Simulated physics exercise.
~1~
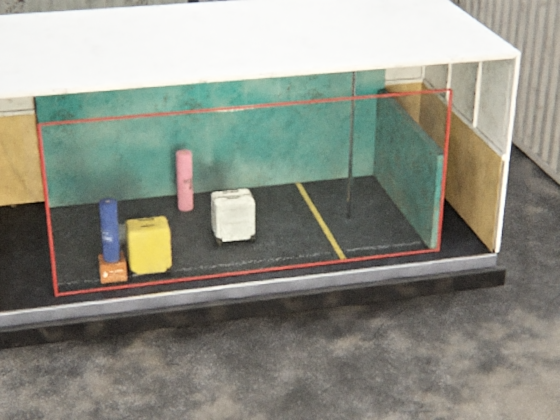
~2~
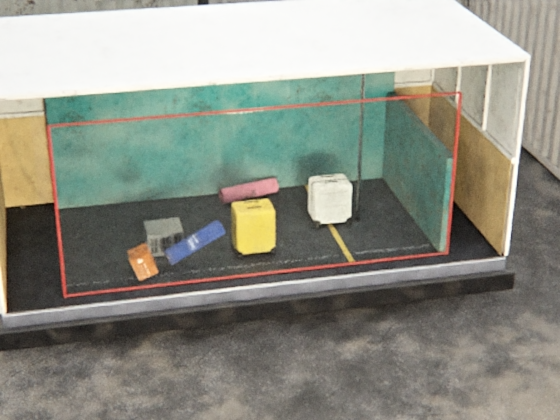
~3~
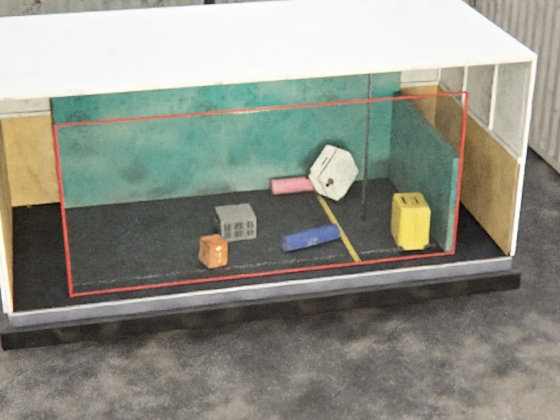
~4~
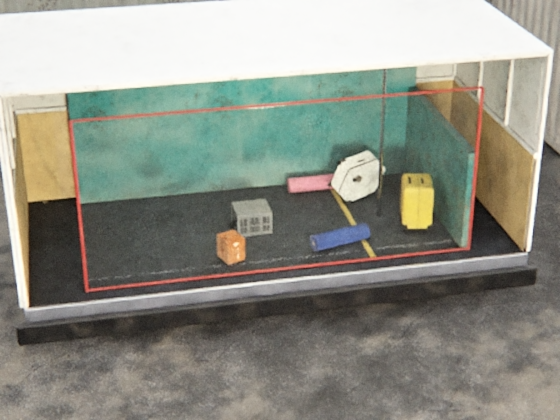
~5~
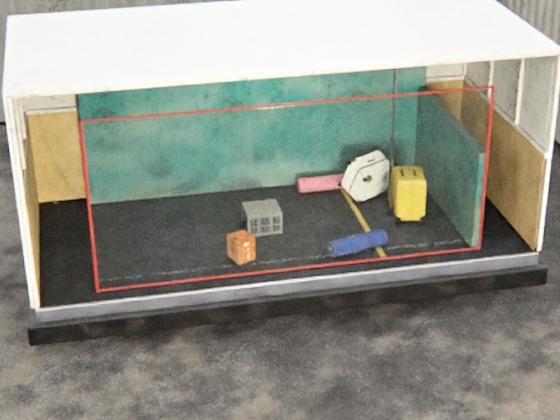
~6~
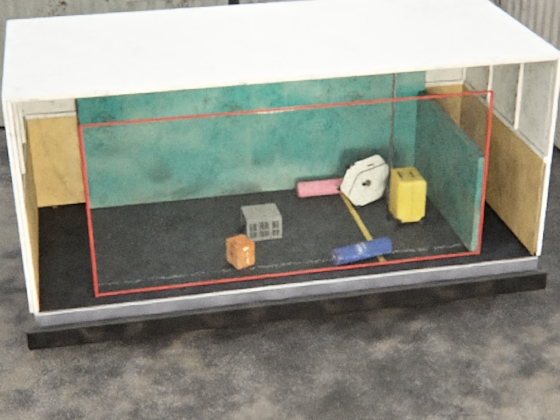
In a van's cargo bay, loose cases, rolls and boxes slide right, some toppling, then settle.
